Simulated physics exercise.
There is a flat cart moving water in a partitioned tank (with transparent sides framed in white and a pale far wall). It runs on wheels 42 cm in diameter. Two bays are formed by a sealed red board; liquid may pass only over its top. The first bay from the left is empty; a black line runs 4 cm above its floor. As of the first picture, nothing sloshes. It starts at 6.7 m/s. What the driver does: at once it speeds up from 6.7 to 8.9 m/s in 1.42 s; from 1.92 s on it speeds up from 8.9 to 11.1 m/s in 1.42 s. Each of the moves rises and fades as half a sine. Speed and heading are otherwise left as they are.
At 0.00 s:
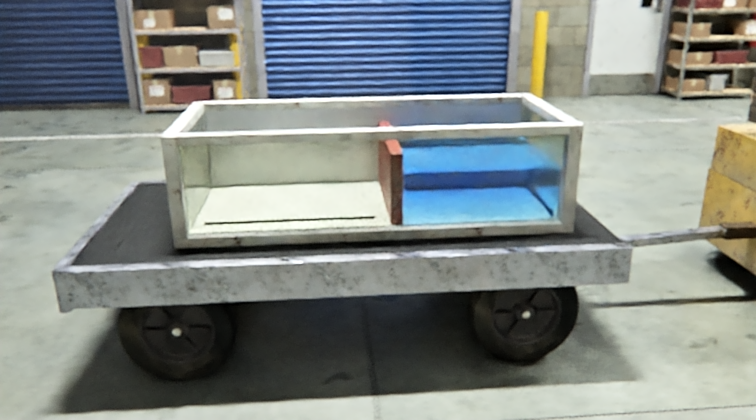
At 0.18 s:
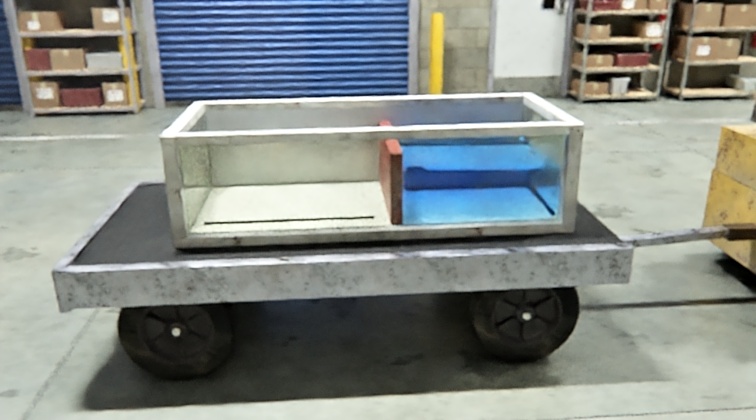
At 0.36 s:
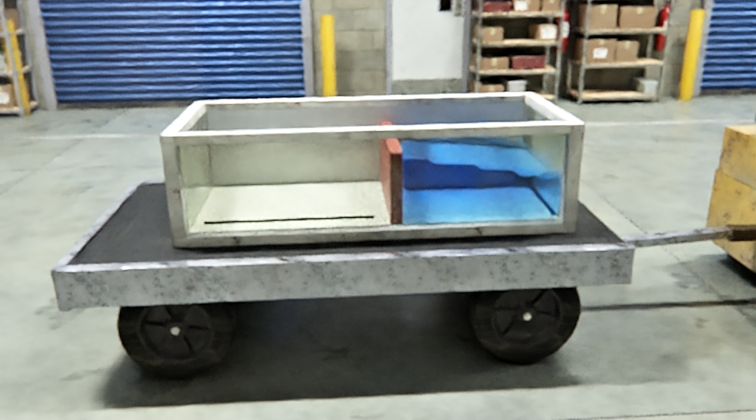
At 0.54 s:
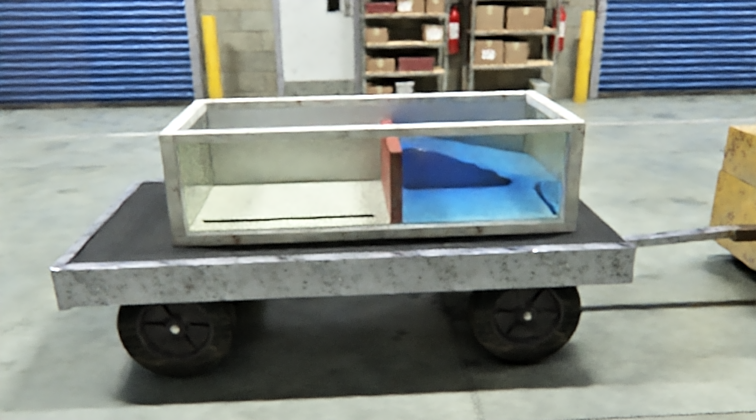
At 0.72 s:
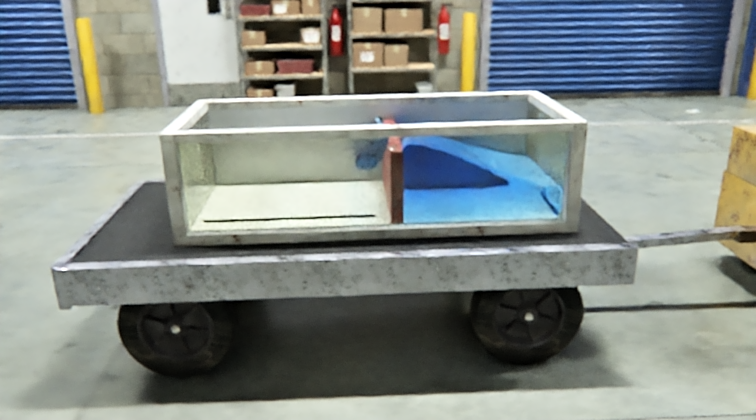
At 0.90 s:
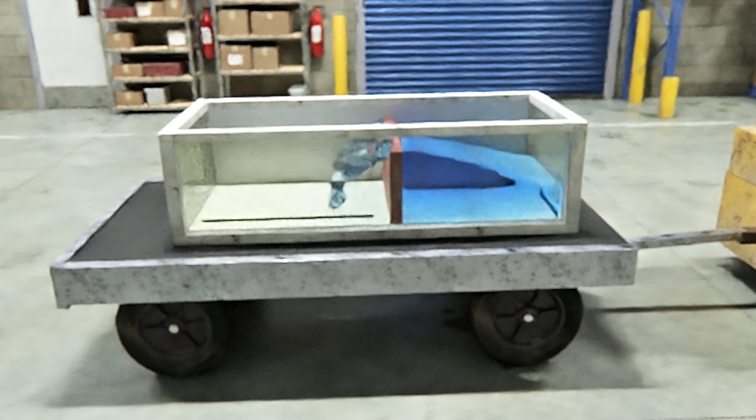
A flat cart carrying a divided glass tank rolled right past blue shutters and shelves, while the blue water in the right bay sloshed up against the red divider and some splashed over into the empty left bay.
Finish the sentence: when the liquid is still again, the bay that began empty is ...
... partly filled, under its line.
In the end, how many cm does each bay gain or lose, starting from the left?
1 cm up, 1 cm down.
After 1.70 s the bays hold 1, 21 cm, left to right.
After 2.70 s the bays hold 1, 21 cm, left to right.
After 3.90 s the bays hold 1, 21 cm, left to right.
After 6.32 s the bays hold 1, 21 cm, left to right.
